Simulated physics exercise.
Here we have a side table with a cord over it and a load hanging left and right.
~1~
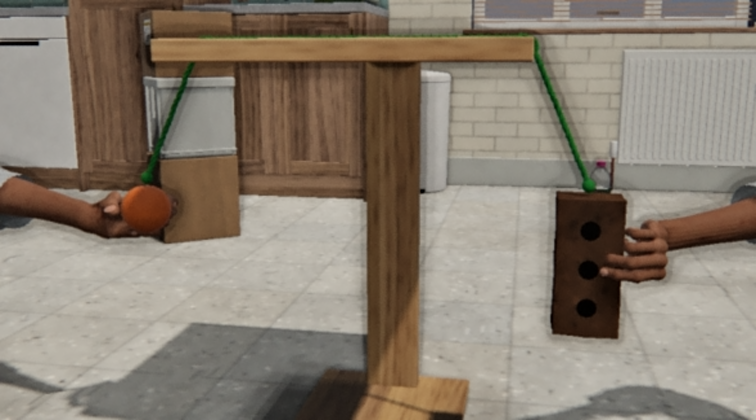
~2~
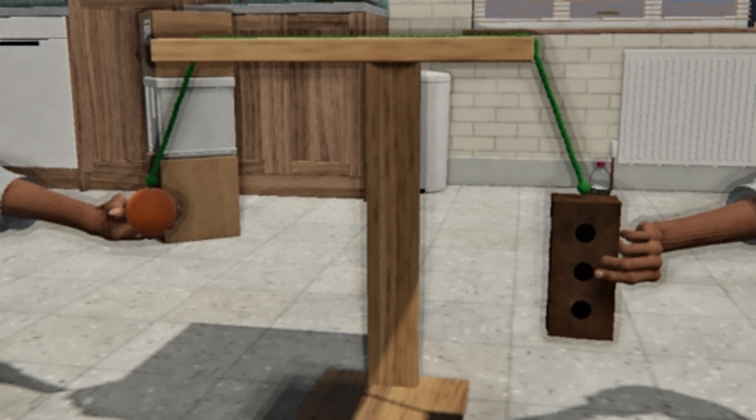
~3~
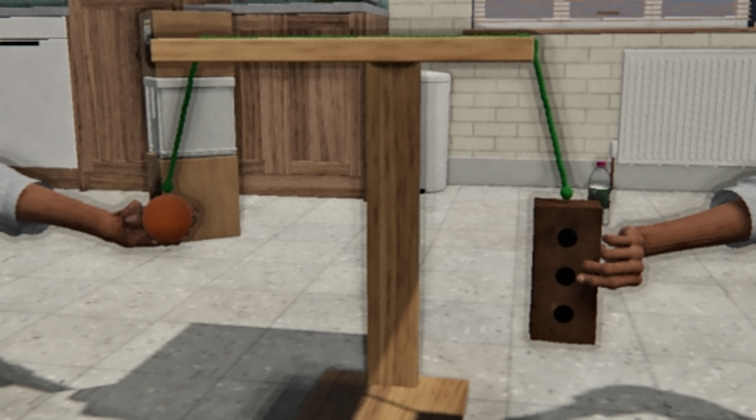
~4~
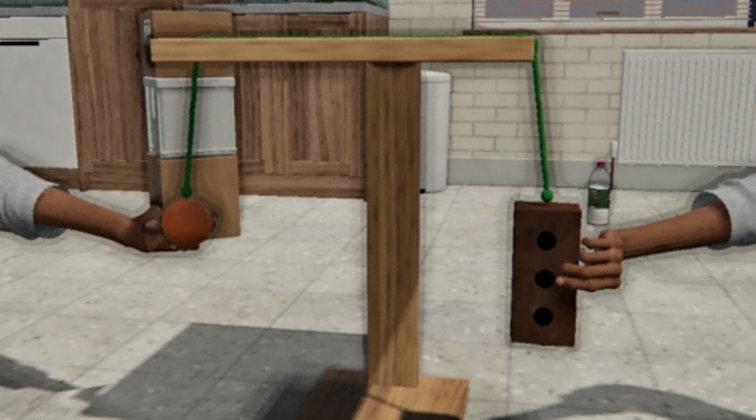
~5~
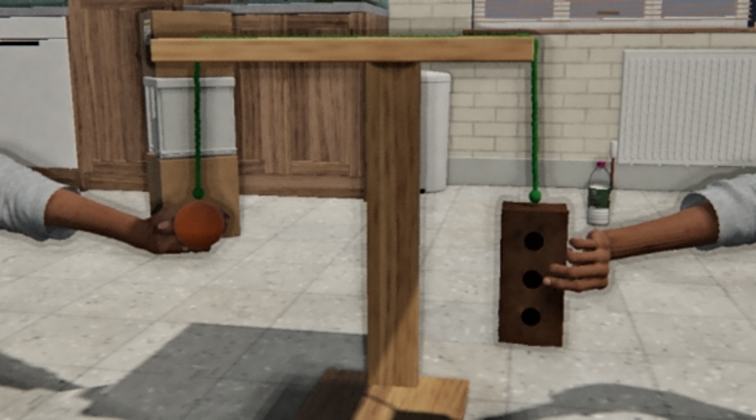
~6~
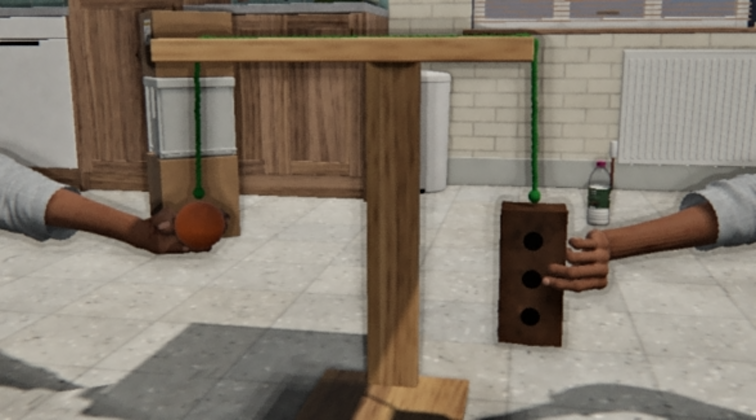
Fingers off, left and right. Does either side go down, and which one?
Outcome: The cord slides rightwards.
Then, 0.52 s past the final frame, left orange pulled up onto the top; right brick lower near (520, 401).
Then, 0.98 s past the final frame, left orange pulled up onto the top near (306, 10); right brick down on the floor.
When it is over, left orange pulled up onto the top near (415, 9); right brick down on the floor. The cord runs down on the right.
